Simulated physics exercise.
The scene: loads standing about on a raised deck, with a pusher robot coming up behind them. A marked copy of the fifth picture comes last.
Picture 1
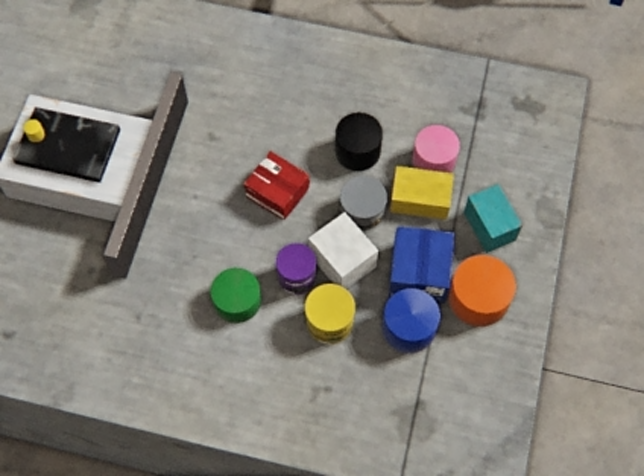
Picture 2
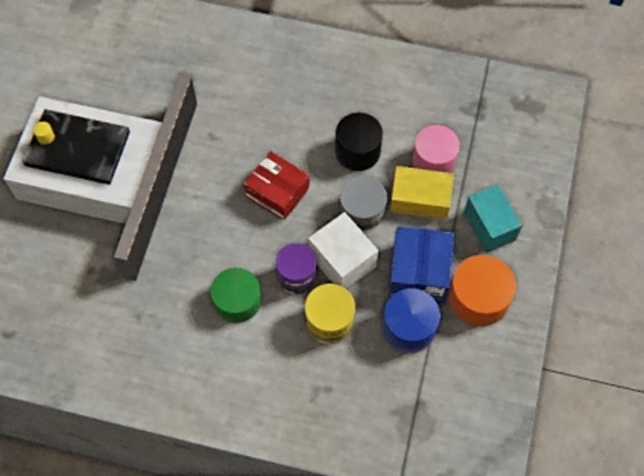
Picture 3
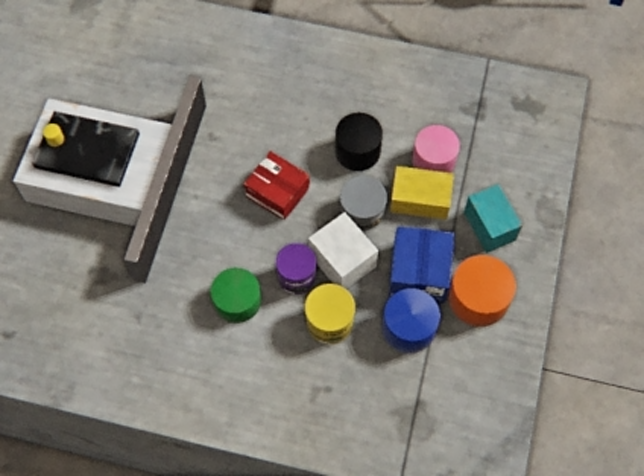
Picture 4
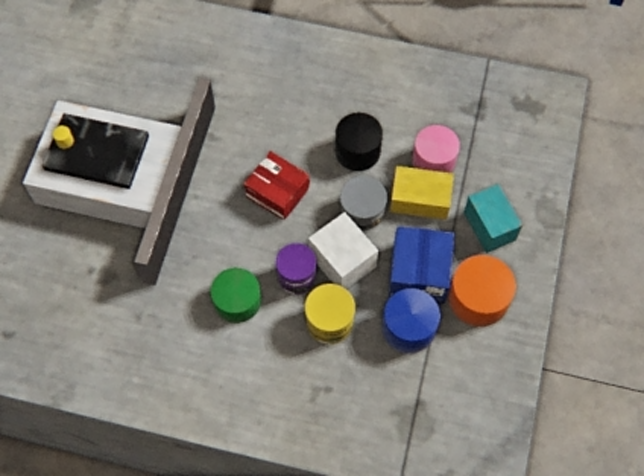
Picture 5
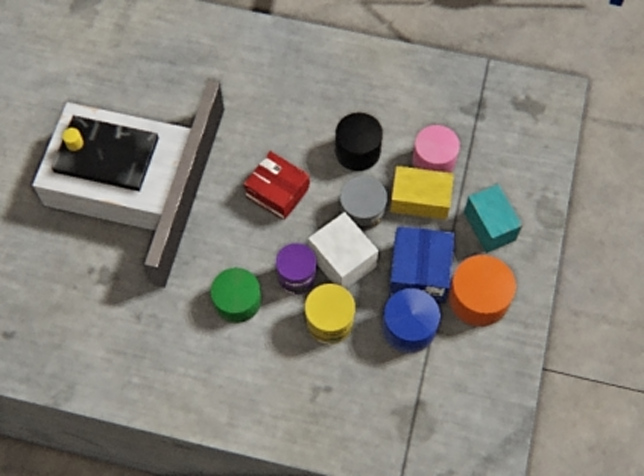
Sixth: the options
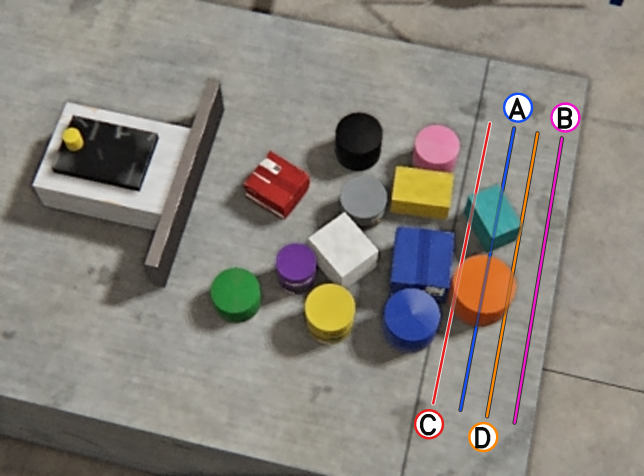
A white pusher robot with a black top, a yellow knob and a wide dark blade slides slowly rightward across a grey raised deck, seen from a fixed view high above. Ahead of it stand a red parcel, black, pink, grey, purple and green cylinders, and yellow, white, blue and turquoise blocks, with yellow, blue and orange cylinders nearer the lower right. The robot creeps closer without touching them, and every load stays still.
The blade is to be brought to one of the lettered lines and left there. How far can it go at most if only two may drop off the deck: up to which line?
As far as mark C.
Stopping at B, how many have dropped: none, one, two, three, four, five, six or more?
In all, six or more.
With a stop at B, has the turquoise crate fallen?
Yes.
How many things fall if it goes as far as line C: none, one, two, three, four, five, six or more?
Two.
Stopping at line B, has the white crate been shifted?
Yes.
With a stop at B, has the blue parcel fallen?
By then, yes.
On the copy, A at (489, 260); B at (540, 271); C at (463, 255); D at (514, 266).
On C. First, robot (210, 175); green canister (287, 309); yellow pail (335, 316).
Then, robot (312, 197); orange canister (522, 298); turquoise crate (508, 223).
Finally, robot (389, 214); orange canister over the edge; turquoise crate over the edge; two fallen.
By contrast, A drops six; B drops eleven; D drops six.
